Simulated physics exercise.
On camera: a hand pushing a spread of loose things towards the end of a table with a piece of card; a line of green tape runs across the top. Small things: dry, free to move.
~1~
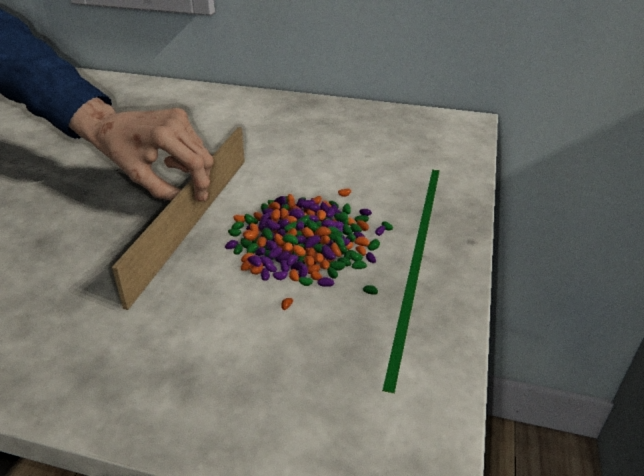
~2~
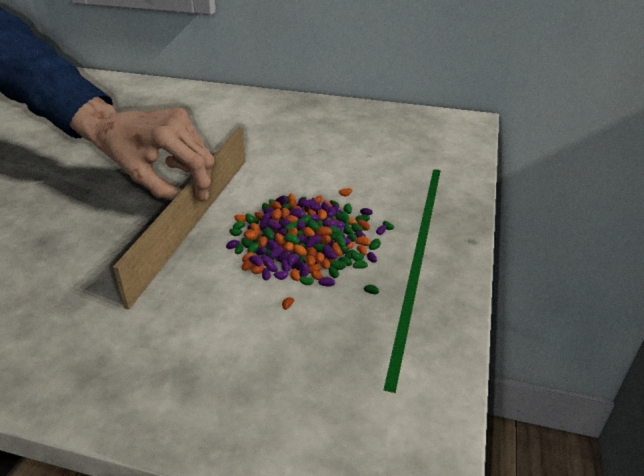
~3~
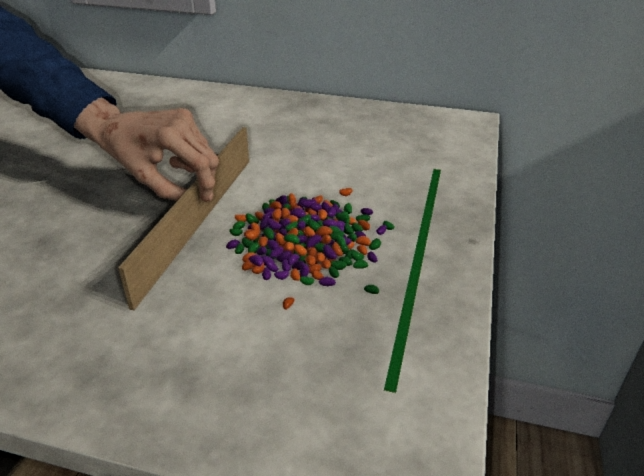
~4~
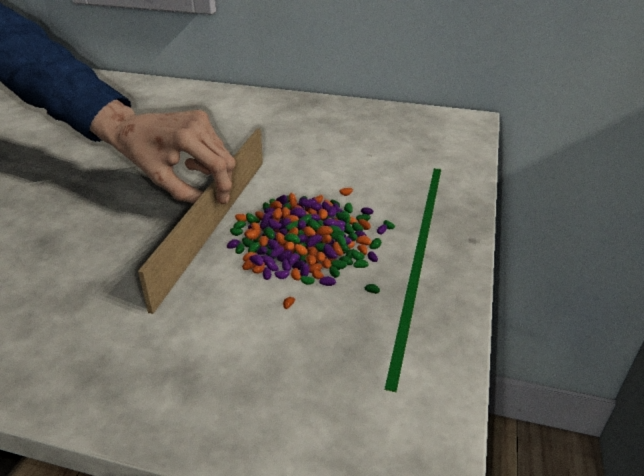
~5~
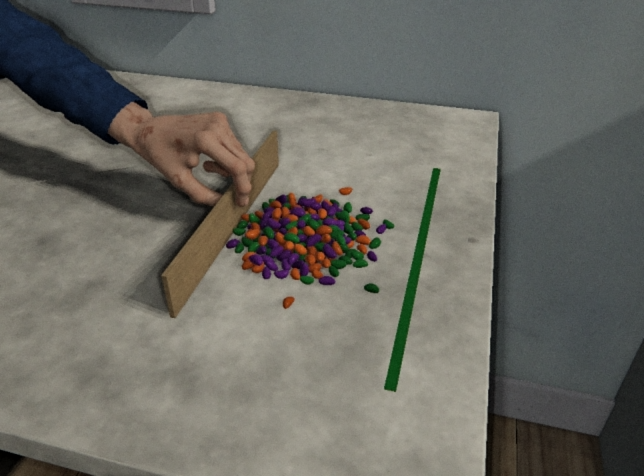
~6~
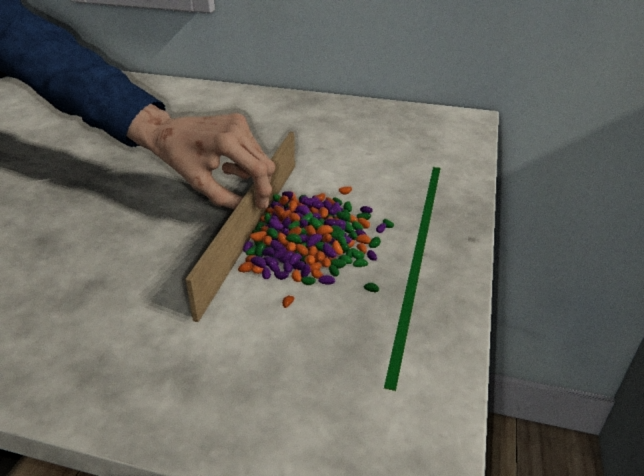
The clip shows a hand holding an upright piece of card, still at first, then sliding it right across a table into a heap of orange, green and purple jelly beans, pushing the nearest ones slightly toward a green tape line.
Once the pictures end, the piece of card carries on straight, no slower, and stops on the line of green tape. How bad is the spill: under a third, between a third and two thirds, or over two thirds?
What goes over the end does not reach a third.
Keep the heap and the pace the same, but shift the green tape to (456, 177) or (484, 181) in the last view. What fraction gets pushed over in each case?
That would be some 60 % the first time and some 100 % the second.
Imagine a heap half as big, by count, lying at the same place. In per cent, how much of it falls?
I'd put it at around 10 per cent.
Shortly afterwards, piece of card still moving, near (341, 205); heap all on the table, its front near (436, 257).
Next, piece of card stopped at the green tape; heap a little over the edge.
Some moments later, piece of card stopped at the green tape; heap near a quarter over the edge.
In the end, piece of card stopped at the green tape; heap near a quarter over the edge.
